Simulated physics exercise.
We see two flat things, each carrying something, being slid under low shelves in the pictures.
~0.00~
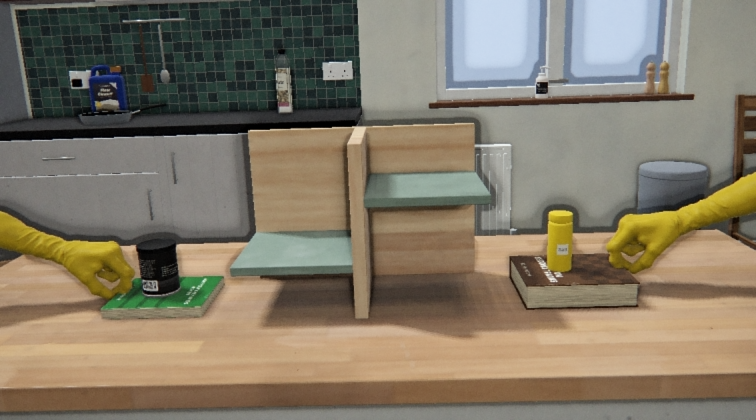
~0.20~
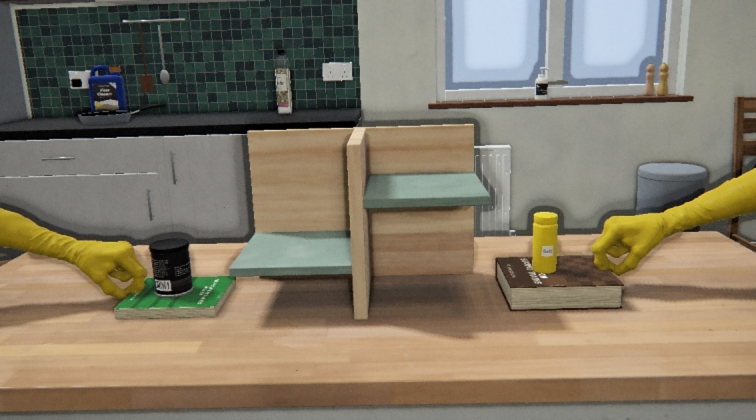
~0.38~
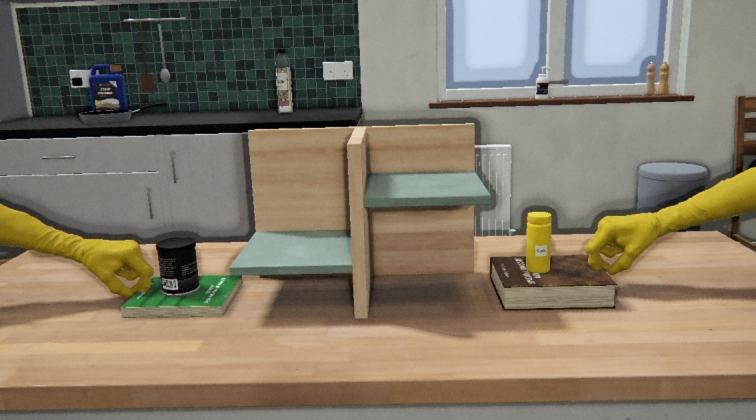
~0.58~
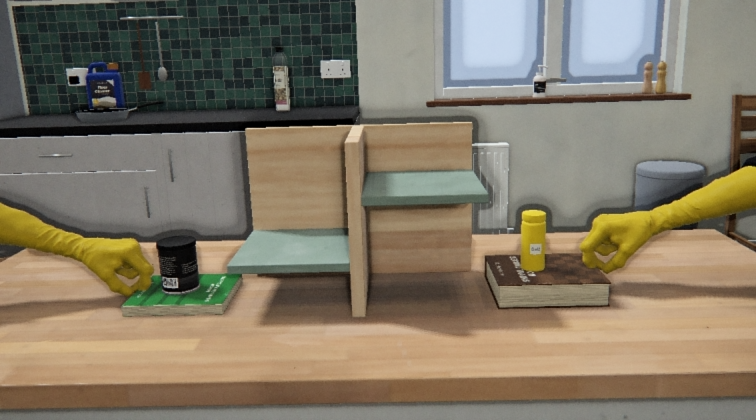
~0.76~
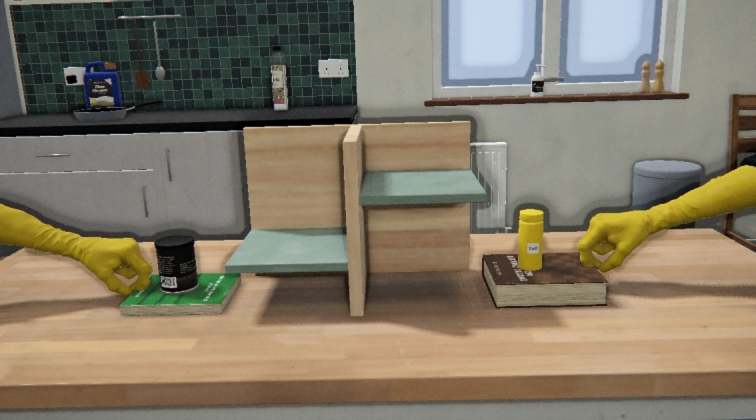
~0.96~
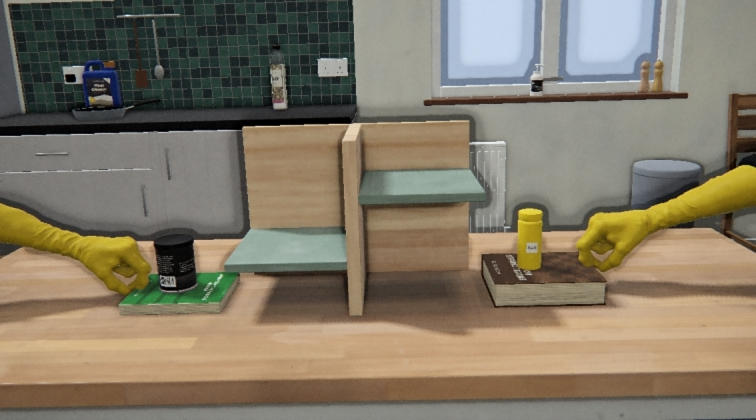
To begin with, two yellow-gloved hands hold a green book carrying a black tin on the left and a brown book carrying a yellow shaker on the right. The hands slide both books a short way inward toward the shelves between them, then the movement slows to almost nothing.
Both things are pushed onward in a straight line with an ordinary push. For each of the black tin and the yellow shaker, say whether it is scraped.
Scraped? Black tin: Yes; yellow shaker: No.
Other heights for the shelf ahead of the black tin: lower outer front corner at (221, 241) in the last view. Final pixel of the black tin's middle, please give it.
At rest at (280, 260).
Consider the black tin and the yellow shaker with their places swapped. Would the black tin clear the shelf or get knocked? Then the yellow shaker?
What you'd see is that the black tin goes under freely; as for the yellow shaker, it is hit by the shelf.
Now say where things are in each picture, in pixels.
Hands sliding the things forward; black tin (159, 267); yellow shaker (560, 241); shelf (361, 217), in the first picture.
Hands sliding the things forward; yellow shaker (545, 243); brown book (555, 281), in the second picture.
Hands sliding the things forward; black tin (179, 266); green book (186, 295), in the third picture.
Hands sliding the things forward; yellow shaker (533, 241); shelf (359, 215), in the fourth picture.
Hands sliding the things forward; black tin (177, 264); brown book (541, 279), in the fifth picture.
Hands sliding the things forward; black tin (176, 263); yellow shaker (530, 239); green book (183, 292), in the sixth picture.
After 2.06 s, black tin riding along near (219, 263); yellow shaker riding along near (463, 241).
After 3.10 s, black tin turned 19° from its first pose near (222, 261); yellow shaker riding along near (414, 243).
After 3.38 s, black tin turned 54° from its first pose near (216, 268); yellow shaker riding along near (414, 243).
In the end (3.9 s), the black tin gets scraped off its spot, near (199, 279); the yellow shaker rides in untouched, near (414, 243).
